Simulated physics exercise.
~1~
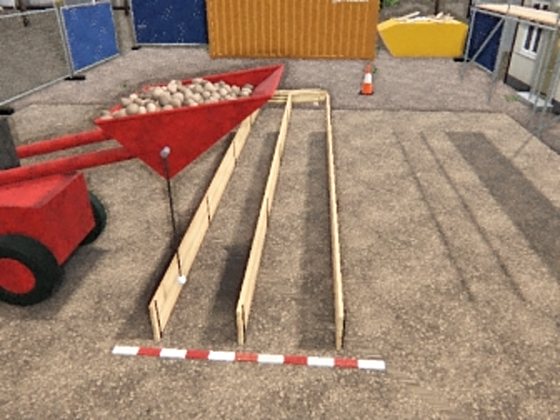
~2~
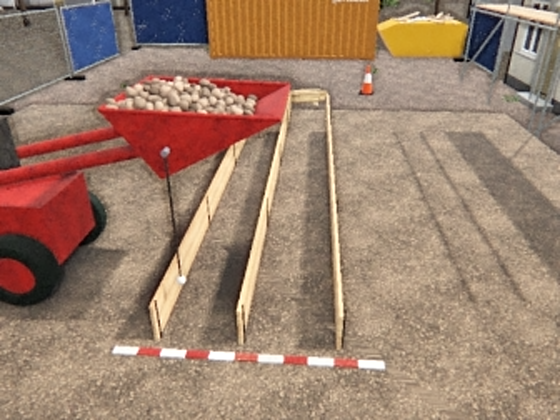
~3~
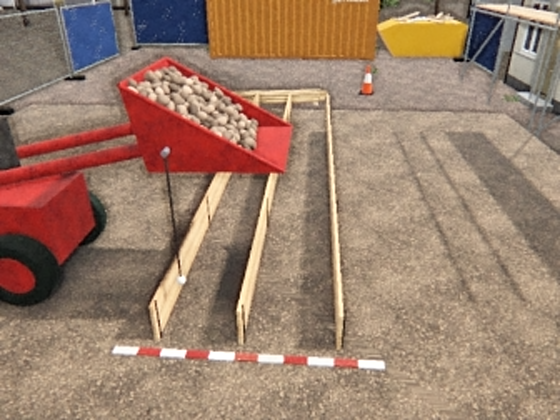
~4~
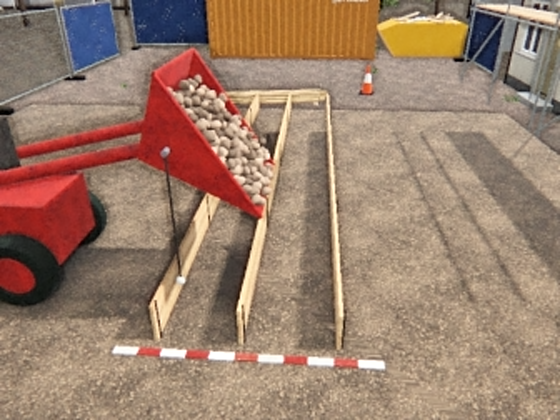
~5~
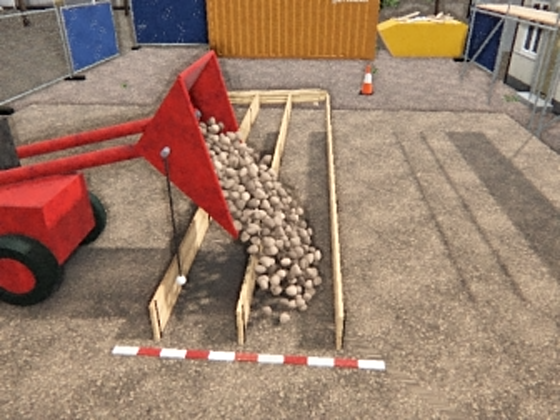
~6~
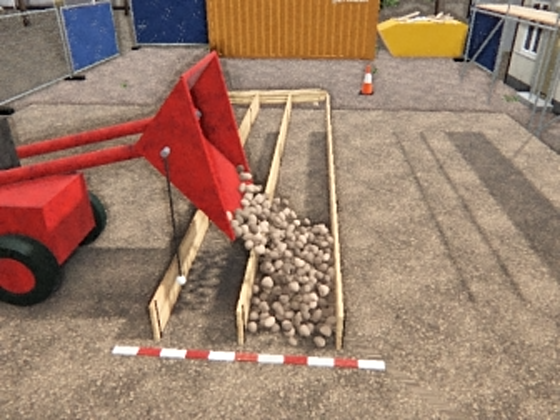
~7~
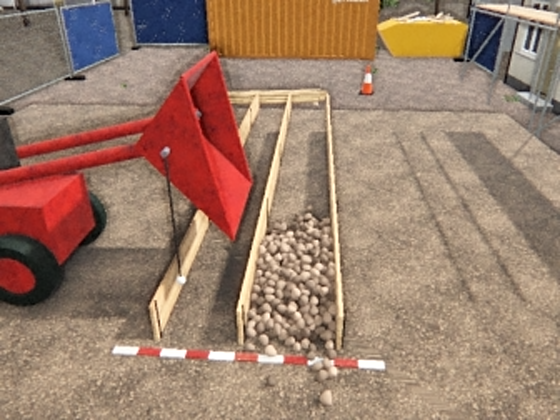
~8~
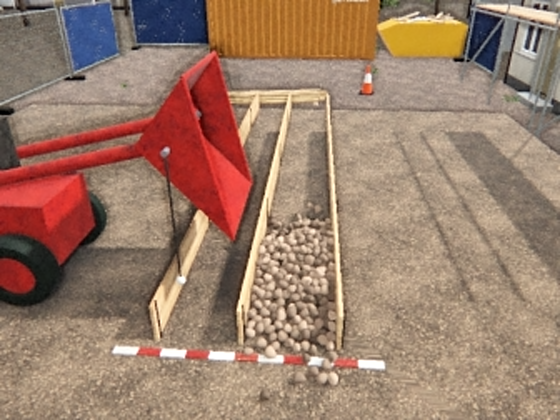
A red loader tips its bucket and pours round stones into the right-hand planked bay.
